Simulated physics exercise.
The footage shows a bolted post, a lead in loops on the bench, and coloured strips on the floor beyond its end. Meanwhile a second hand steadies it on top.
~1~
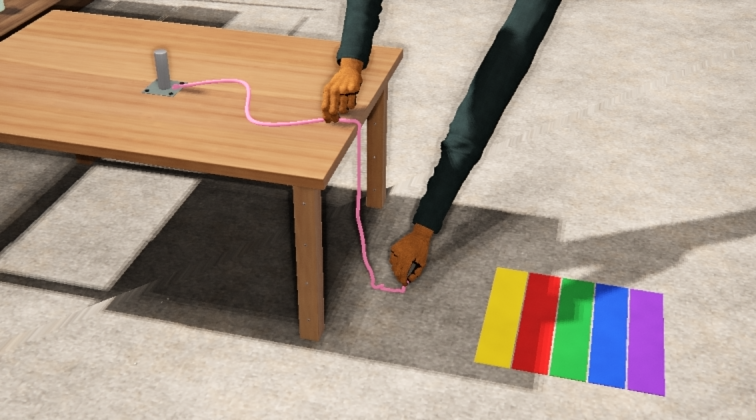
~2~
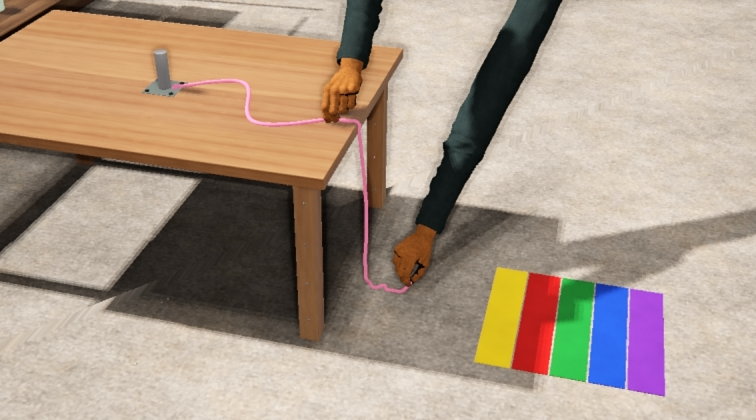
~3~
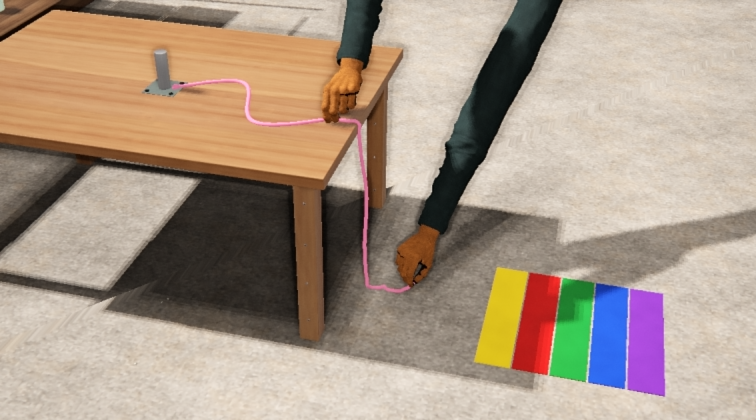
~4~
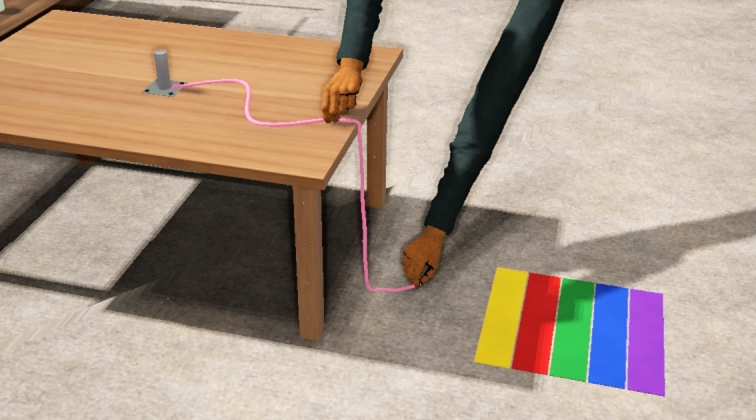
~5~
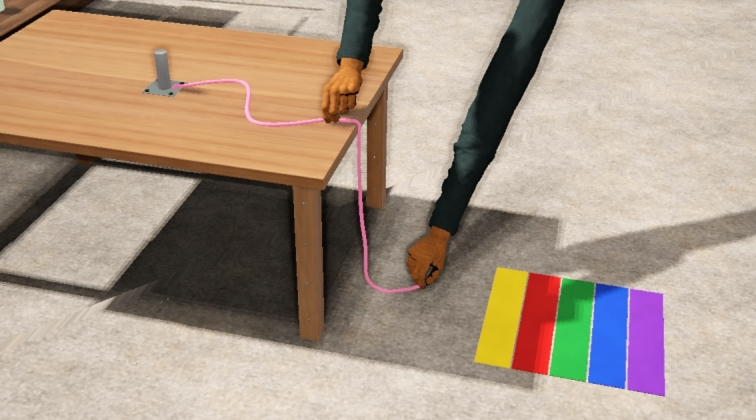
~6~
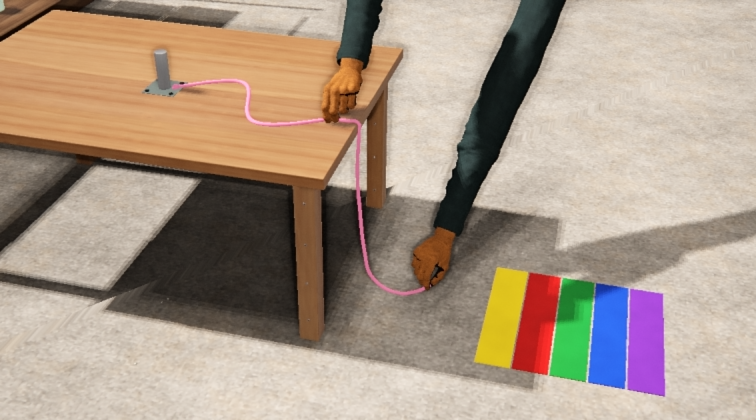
At first, one hand rests on a pink cord at the edge of a wooden table while another grips its end near the floor, left of five coloured strips. The lower hand then moves slightly right, drawing the cord's wrinkled lower part into a smooth curve while the upper hand stays still.
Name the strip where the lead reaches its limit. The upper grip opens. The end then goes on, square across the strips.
Blue.
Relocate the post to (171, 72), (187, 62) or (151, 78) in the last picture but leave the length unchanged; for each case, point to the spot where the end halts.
Places per try: (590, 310); (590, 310); (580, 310).
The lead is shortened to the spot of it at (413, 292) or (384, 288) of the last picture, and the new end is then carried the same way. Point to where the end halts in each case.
In order, about (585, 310) and about (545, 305).
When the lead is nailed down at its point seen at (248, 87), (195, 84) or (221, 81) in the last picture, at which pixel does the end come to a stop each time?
Near (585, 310), (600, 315) and (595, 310).
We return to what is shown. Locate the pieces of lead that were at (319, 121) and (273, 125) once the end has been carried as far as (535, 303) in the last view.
(366, 149) and (343, 118), approximately.
Soon after, end near (535, 303); over red.
Then, end near (583, 311); over green.
At full stretch, end near (611, 315); over blue. It gets as far as the blue strip.
